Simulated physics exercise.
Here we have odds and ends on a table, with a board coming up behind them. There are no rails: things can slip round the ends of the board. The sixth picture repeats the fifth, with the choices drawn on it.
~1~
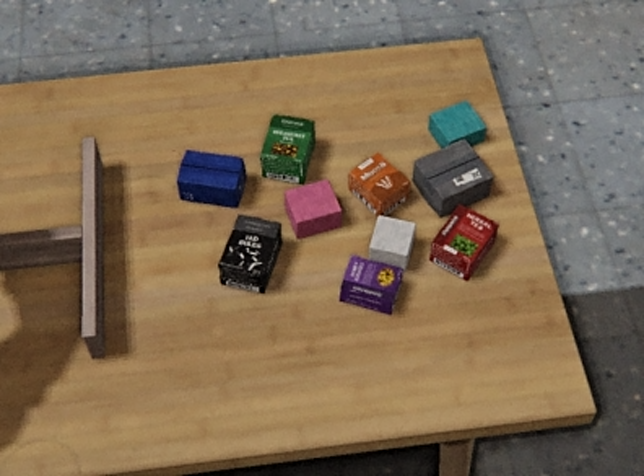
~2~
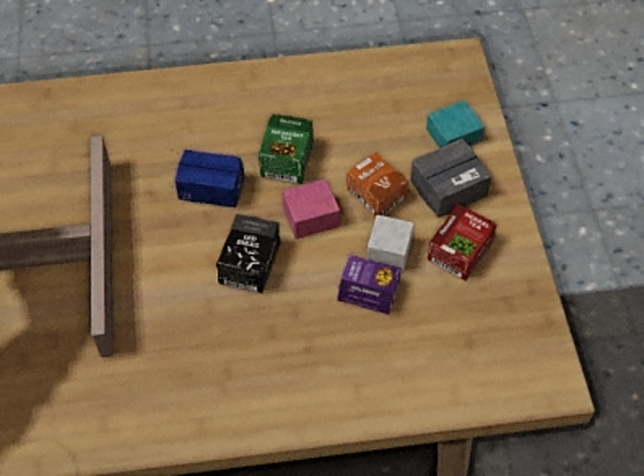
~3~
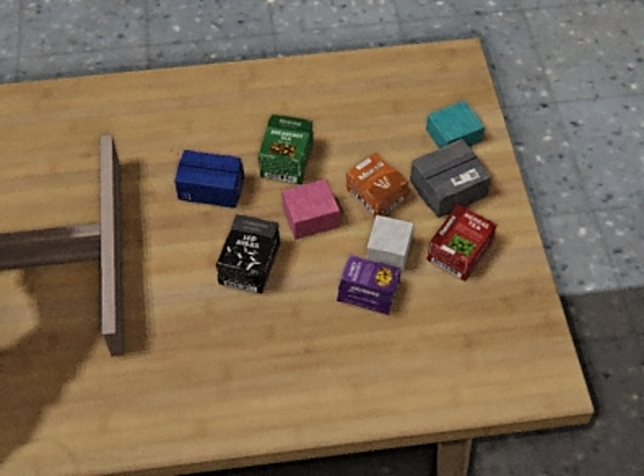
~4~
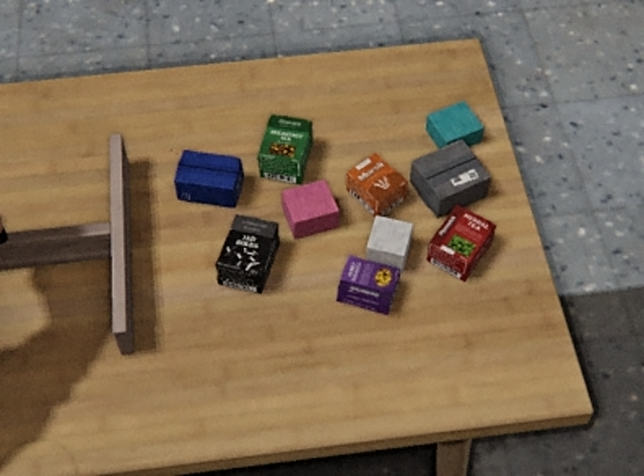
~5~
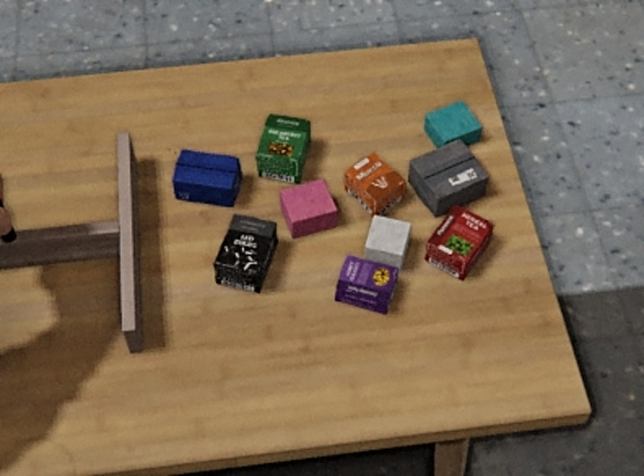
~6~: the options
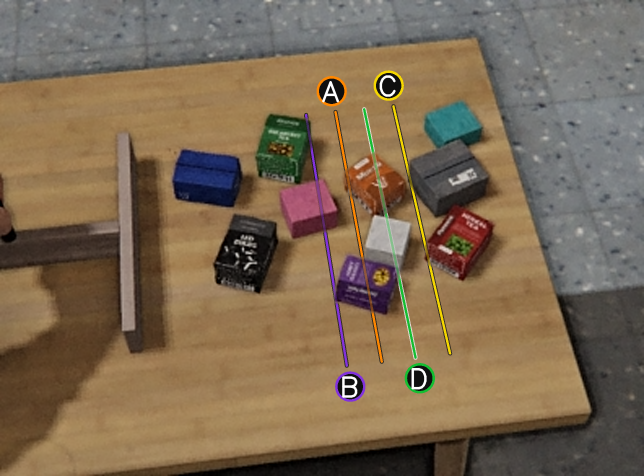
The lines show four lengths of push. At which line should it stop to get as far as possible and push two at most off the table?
It should halt at C.
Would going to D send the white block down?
No.
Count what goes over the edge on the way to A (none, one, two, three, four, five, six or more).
By then, none.
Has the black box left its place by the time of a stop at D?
Yes.
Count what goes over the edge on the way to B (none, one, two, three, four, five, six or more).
In all, none.
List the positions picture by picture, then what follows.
Turquoise block (458, 128); black box (252, 254); green packet (289, 149), in the first picture.
Board (97, 228); white block (390, 244), in the second picture.
Board (108, 227); grey box (450, 179), in the third picture.
Board (118, 226); red box (461, 242), in the fourth picture.
Board (126, 225); purple box (367, 285); turquoise block (453, 128); black box (247, 253), in the fifth picture.
On the copy, A at (357, 226); B at (325, 230); C at (419, 219); D at (388, 223).
On C. First, board (232, 213); green packet (315, 146); blue box (265, 165).
Then, board (337, 202); grey box (468, 173); red box (468, 241).
Finally, board (417, 193); grey box over the edge; turquoise block over the edge; two fallen.
By contrast, A is within the limit but short; B is within the limit but short; D is within the limit but short.
